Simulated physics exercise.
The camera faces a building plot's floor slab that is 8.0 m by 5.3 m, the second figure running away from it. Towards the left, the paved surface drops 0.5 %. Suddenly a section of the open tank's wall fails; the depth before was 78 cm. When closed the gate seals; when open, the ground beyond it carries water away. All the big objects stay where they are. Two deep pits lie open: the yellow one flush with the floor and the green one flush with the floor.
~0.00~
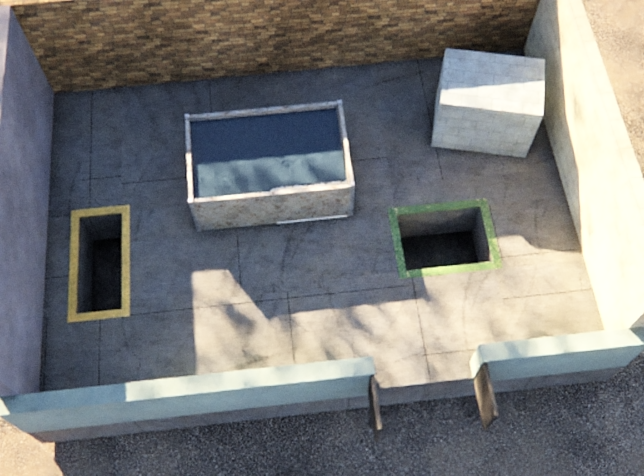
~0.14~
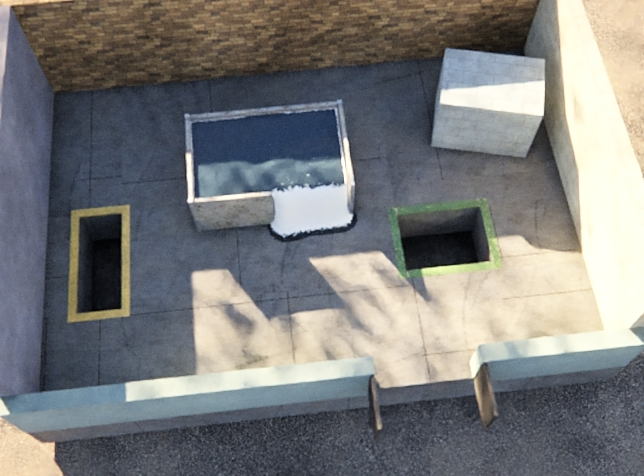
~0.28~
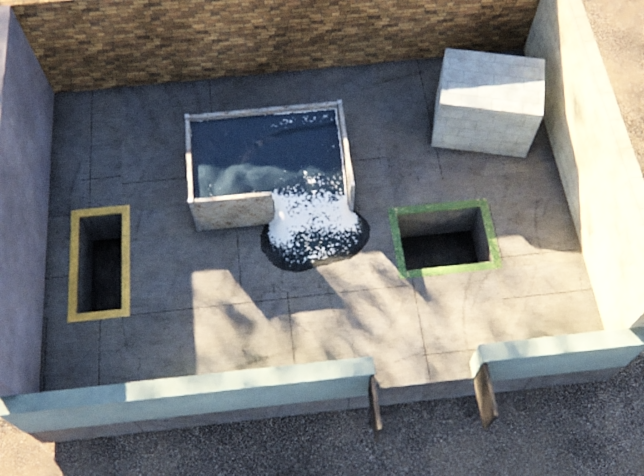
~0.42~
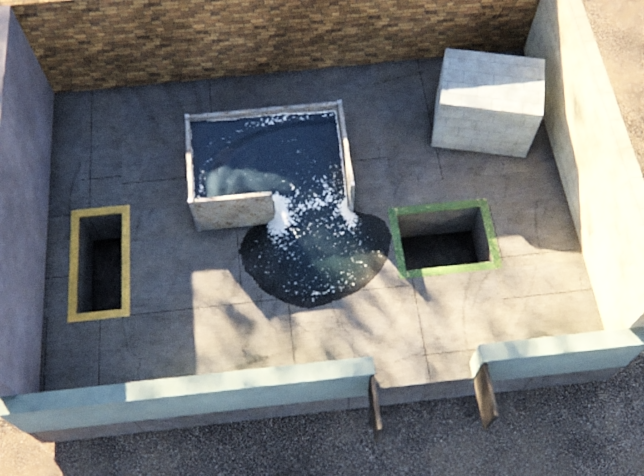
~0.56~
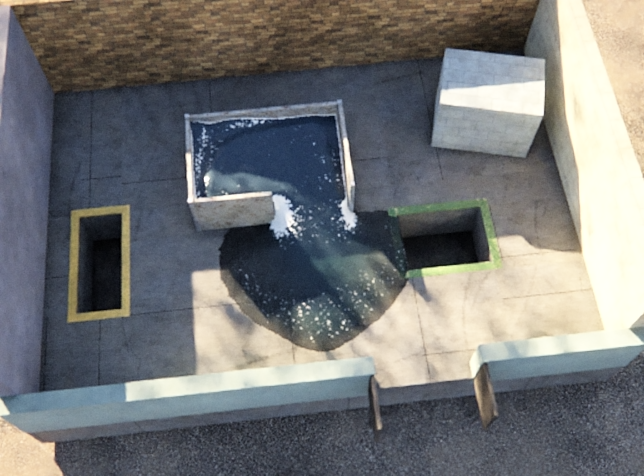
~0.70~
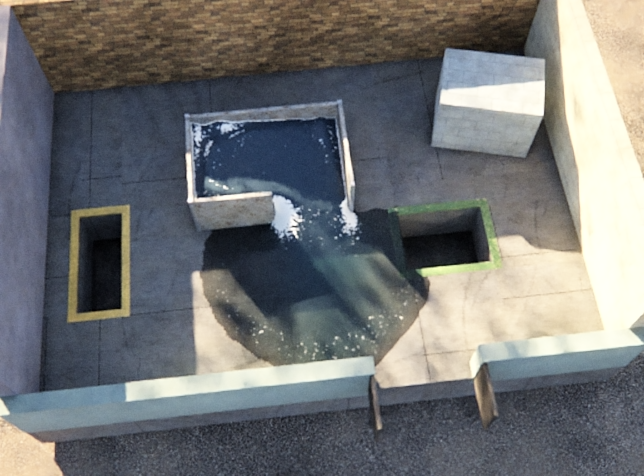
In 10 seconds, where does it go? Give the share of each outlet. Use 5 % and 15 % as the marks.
Gateway: More than 15 %; yellow pit: Above 15 %; green pit: Between 5 and 15 %.
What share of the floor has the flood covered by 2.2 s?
Near 30 per cent is wet.
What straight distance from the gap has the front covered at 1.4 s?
It comes to some 3.4 metres.
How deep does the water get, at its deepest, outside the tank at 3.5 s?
Max around 22 cm.
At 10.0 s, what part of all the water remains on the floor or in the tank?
About 42 per cent.
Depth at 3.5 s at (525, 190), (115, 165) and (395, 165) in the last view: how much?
Around 0 cm, 0 cm and 0 cm.
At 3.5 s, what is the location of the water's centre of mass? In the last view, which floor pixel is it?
Around (277, 268) in the last picture.
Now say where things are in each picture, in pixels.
In the first picture, still water, 78 cm deep, in the open tank at (268, 153).
In the second picture, the front is at (275, 231), 0.6 m from the gap at (312, 208); 0.2 m2 of floor is under water; 78 cm left at the back of the open tank.
In the third picture, the front is at (282, 263), 0.9 m from the gap at (312, 208); 0.9 m2 of floor is under water; 76 cm left at the back of the open tank.
In the fourth picture, water pours out at (312, 209) and has run 1.4 m, to (303, 302); deepest outside 40 cm, 70 cm at the open tank's back.
In the fifth picture, water pours out at (312, 209) and has run 2.1 m, to (316, 344); deepest outside 41 cm, 66 cm at the open tank's back.
In the sixth picture, water pours out at (312, 209) and has run 2.6 m, to (359, 373); deepest outside 42 cm, 65 cm at the open tank's back.
After 1.4 s water covers 25 % of the floor and is deepest (38 cm) near (342, 375); gone so far, the gateway 3 %, the yellow pit 0 %, the green pit 2 %.
After 2.2 s water covers 30 % of the floor and is deepest (30 cm) near (316, 378); gone so far, the gateway 11 %, the yellow pit 0 %, the green pit 3 %.
After 3.5 s water covers 40 % of the floor and is deepest (22 cm) near (53, 407); gone so far, the gateway 19 %, the yellow pit 2 %, the green pit 4 %.
After 6.0 s water covers 60 % of the floor and is deepest (12 cm) near (39, 409); gone so far, the gateway 26 %, the yellow pit 11 %, the green pit 6 %.
After 10.0 s water covers 70 % of the floor and is deepest (6 cm) near (39, 409); gone so far, the gateway 31 %, the yellow pit 19 %, the green pit 8 %.
